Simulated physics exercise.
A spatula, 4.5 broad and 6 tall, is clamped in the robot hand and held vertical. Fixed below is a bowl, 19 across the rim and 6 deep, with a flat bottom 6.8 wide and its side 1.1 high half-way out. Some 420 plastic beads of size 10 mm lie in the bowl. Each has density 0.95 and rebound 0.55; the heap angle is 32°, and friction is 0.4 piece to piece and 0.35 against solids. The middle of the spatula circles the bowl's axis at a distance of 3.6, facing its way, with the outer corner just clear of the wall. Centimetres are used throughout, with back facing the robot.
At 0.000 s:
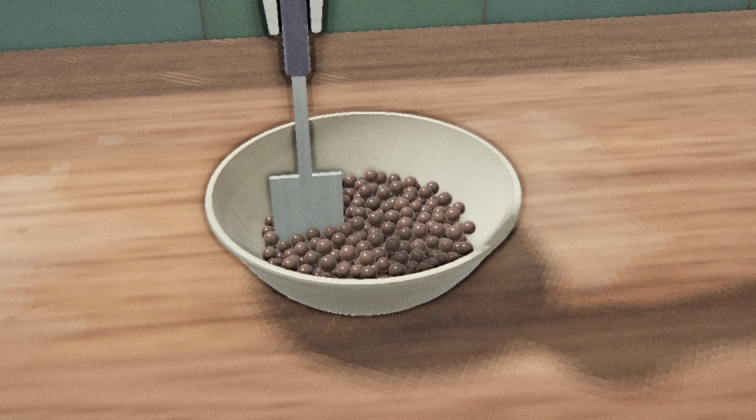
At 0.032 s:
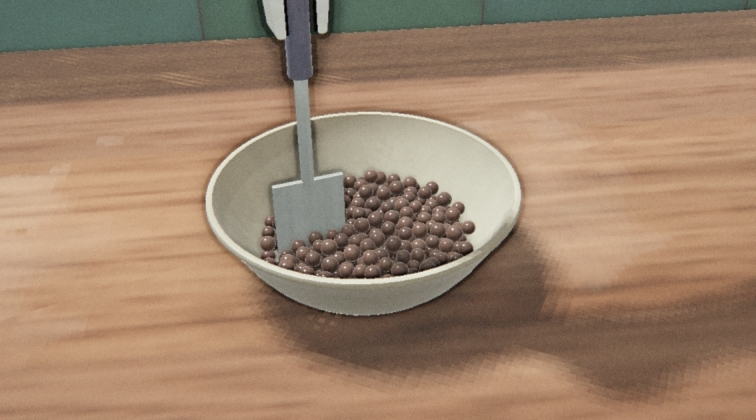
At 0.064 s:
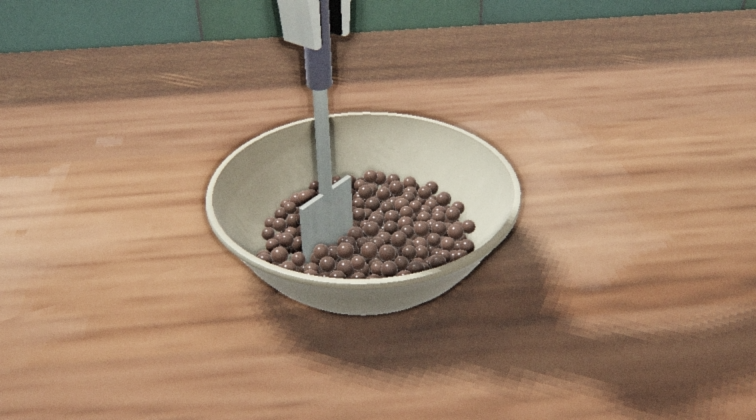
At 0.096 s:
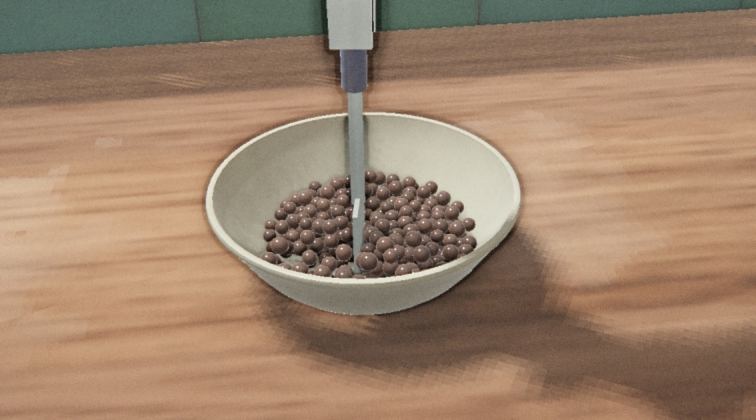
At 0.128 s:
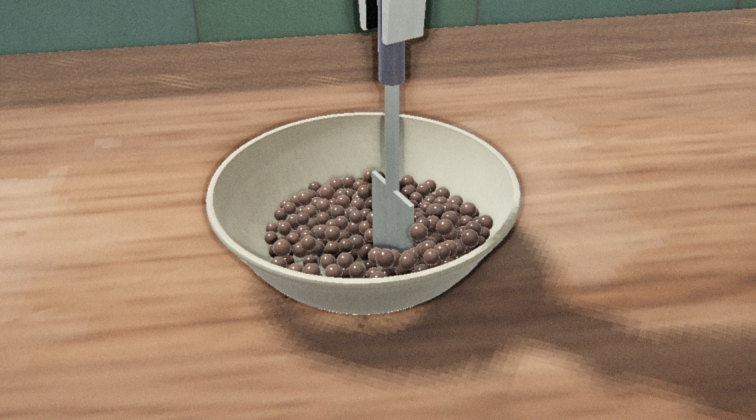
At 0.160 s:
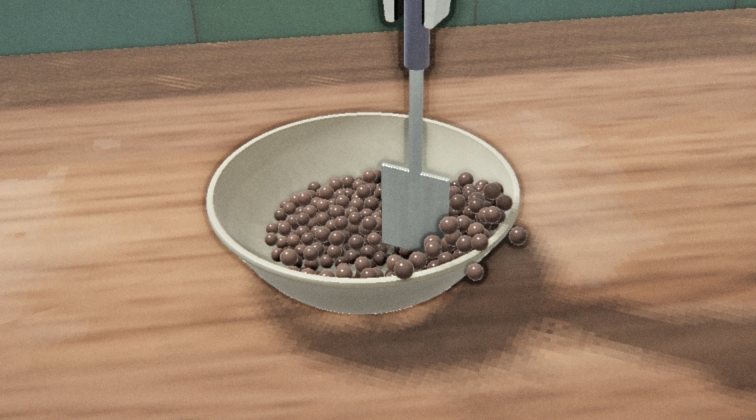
A robot hand moves an upright metal spatula from left to right through brown beads in a pale bowl on a wooden surface, turning its blade along the way, and pushes several beads over the right rim.
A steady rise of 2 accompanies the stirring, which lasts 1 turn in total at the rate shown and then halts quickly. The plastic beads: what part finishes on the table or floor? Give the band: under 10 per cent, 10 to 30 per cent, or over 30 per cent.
Band: 10 to 30 per cent.
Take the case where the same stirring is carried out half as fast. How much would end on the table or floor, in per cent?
Estimated share: Near 0 %.
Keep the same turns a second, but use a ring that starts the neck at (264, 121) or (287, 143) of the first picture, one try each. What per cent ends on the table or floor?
Around 0 per cent on the first try, around 15 per cent on the second.
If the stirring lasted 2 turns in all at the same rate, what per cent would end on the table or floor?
Estimate: Near 20 %.
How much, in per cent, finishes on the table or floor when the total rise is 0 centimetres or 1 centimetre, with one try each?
I'd say some 25 per cent, and some 20 per cent.
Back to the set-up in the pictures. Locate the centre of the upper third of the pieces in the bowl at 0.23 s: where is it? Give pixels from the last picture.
Centre of upper third: Approx. (434, 166) px.
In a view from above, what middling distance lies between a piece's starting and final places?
I'd estimate close to 6 cm.
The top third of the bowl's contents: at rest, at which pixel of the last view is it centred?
The centre is near pixel (327, 214).
By 0.23 s, 223° round, highest piece 10 above the table; 388 in the bowl, 30 in flight or on the tool.
By 0.31 s, 301° round, highest piece 10 above the table; 365 in the bowl, 19 on the table or floor, 34 in flight or on the tool.
By 0.54 s, 0° round, highest piece 5 above the table; 350 in the bowl, 67 on the table or floor, 1 in flight or on the tool.
By 1.24 s, 0° round, highest piece 4 above the table; 350 in the bowl, 68 on the table or floor.
Final count, 350 in the bowl, 68 on the table or floor. That is 16 % on the table or floor.
